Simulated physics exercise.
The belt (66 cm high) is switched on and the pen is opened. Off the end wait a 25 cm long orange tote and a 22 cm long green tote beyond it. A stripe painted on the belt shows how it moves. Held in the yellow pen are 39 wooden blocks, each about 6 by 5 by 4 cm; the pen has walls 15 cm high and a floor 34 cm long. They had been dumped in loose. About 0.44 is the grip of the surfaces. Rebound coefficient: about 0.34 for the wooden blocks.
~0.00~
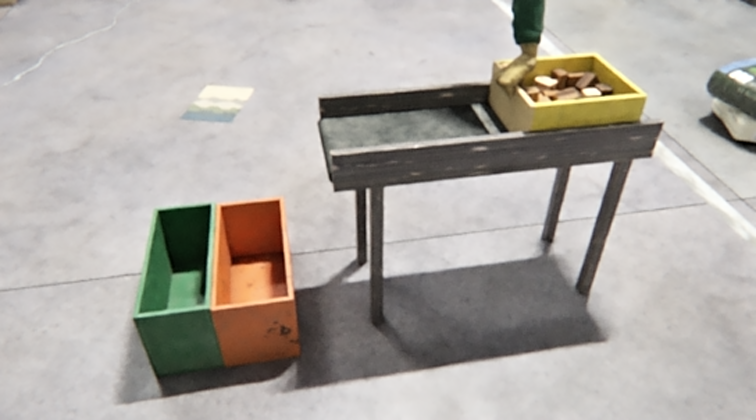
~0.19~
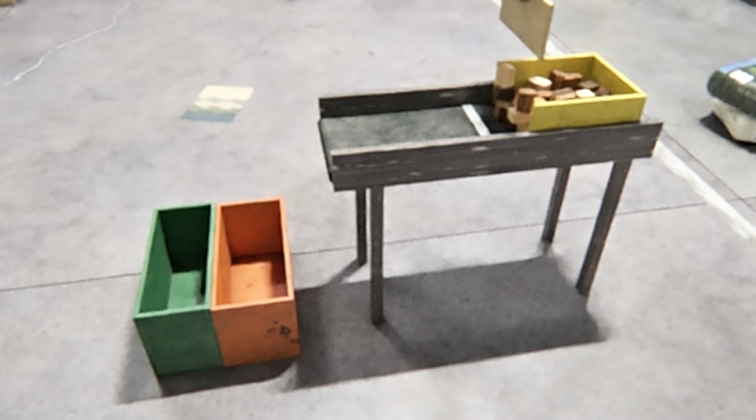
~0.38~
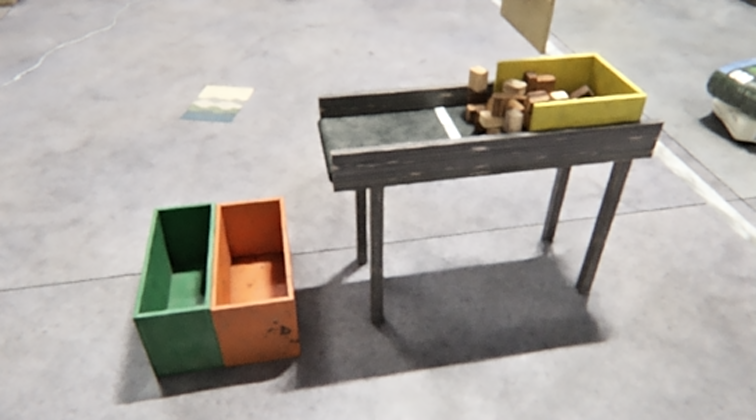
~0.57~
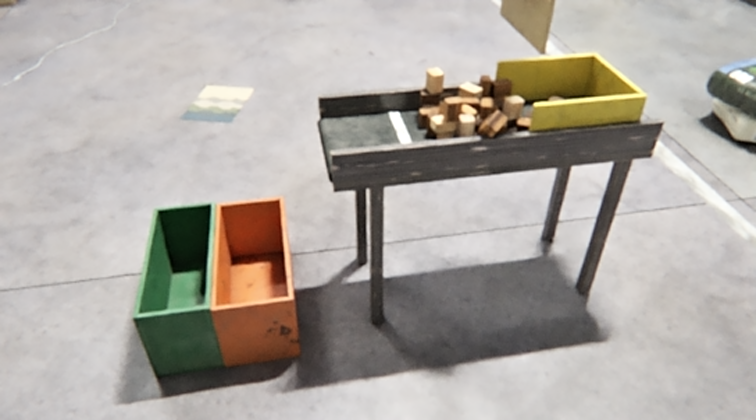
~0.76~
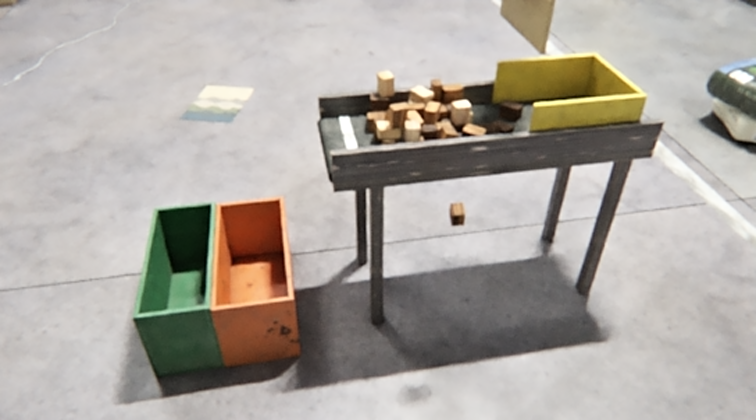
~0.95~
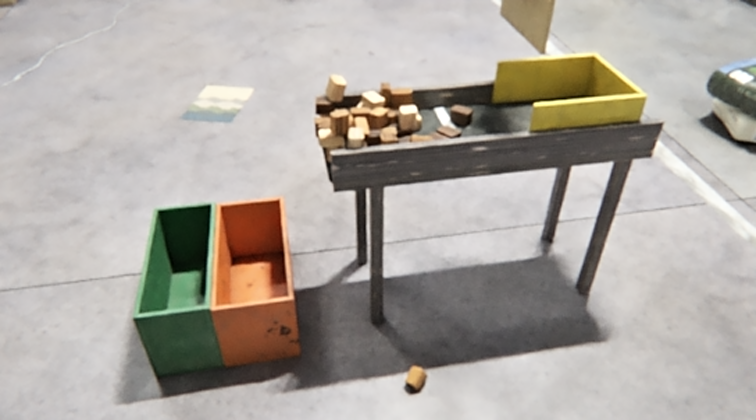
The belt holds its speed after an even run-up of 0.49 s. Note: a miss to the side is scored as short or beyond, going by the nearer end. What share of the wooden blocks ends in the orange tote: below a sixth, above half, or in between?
Lab note: Orange tote share at end is above one half.
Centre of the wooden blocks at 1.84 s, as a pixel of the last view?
I'd place it close to (250, 297) in the last view.
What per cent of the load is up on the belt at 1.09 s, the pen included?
Near 55 in a hundred.
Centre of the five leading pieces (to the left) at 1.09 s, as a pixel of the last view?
Mean place: Roughly (287, 155).
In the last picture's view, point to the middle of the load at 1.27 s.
At roughly (282, 172).
After 1.09 s, 22 on the belt, 1 on the ground short of the orange tote and 16 in the air.
After 1.27 s, 4 in the orange tote, 5 on the belt, 1 on the ground short of the orange tote and 29 in the air.
After 1.52 s, 30 in the orange tote, 1 on the ground short of the orange tote and 8 in the air.
When it is over (at 1.84 s), 38 in the orange tote and 1 on the ground short of the orange tote. Asked share, 38 of 39, 97 per cent.
